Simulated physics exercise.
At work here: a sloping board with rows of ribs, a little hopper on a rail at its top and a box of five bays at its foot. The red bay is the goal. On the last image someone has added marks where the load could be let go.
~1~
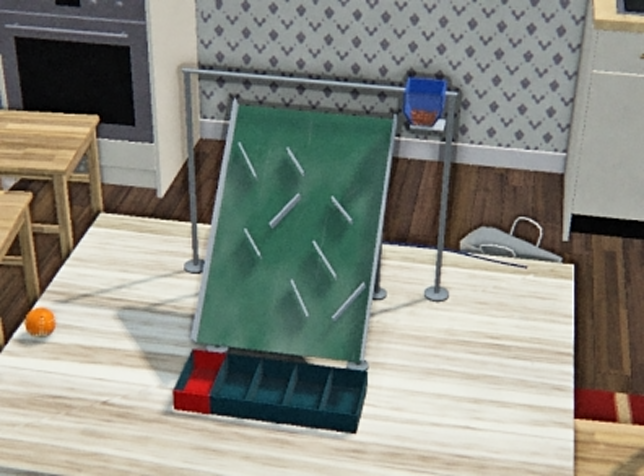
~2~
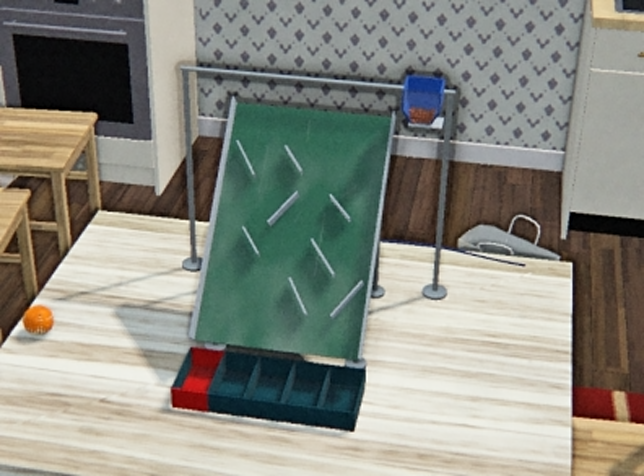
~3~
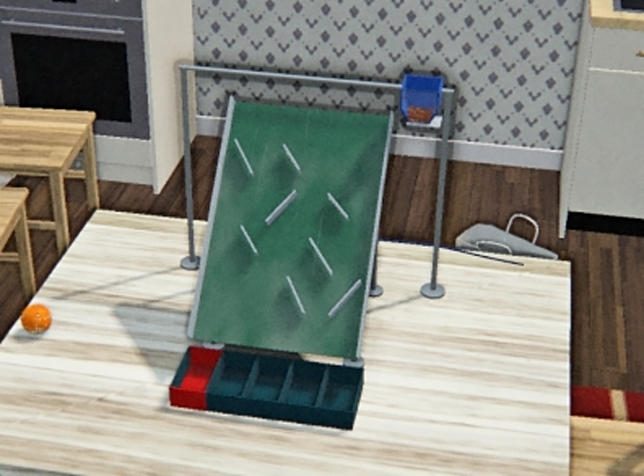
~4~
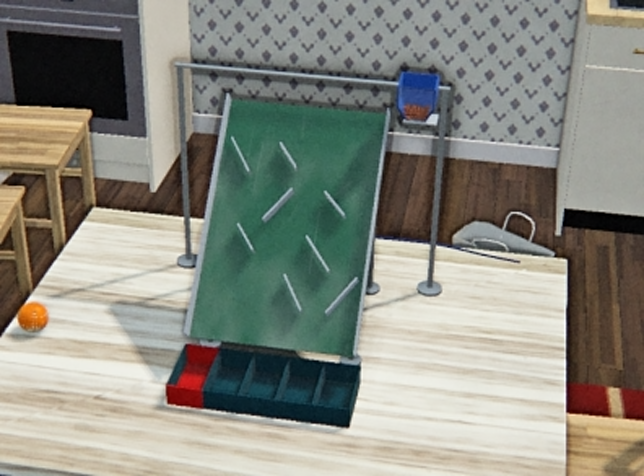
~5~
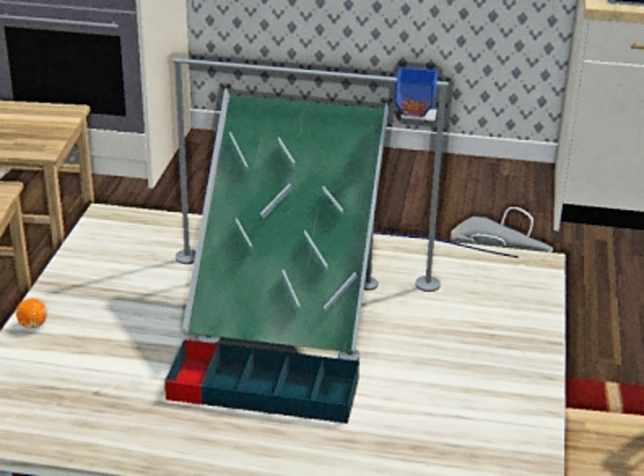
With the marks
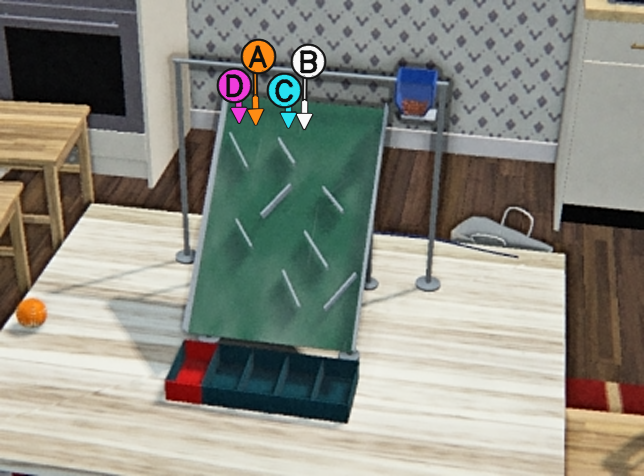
Nothing moves but the view, which drifts very slightly, over a sloping green board with pale ribs, a small blue hopper on a rail at its top right, and a box of five bays, the leftmost red, at its foot.
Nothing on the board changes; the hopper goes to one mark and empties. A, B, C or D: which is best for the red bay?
D.
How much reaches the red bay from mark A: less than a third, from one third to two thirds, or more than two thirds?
Mark A gives less than a third.
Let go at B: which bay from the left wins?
It is the fourth one.
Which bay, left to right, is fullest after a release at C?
The fourth from the left.
On the marked copy, mark A meets the board at (255, 118); mark B meets the board at (304, 123); mark C meets the board at (288, 122); mark D meets the board at (239, 117).
Choosing A, a small part in the red bay, nearly all in other bays.
Choosing B, none in the red bay, nearly all in other bays.
Choosing C, a stray few in the red bay, nearly all in other bays, a stray few outside the box.
Choosing D, about a third in the red bay, about two thirds in other bays, a stray few outside the box.
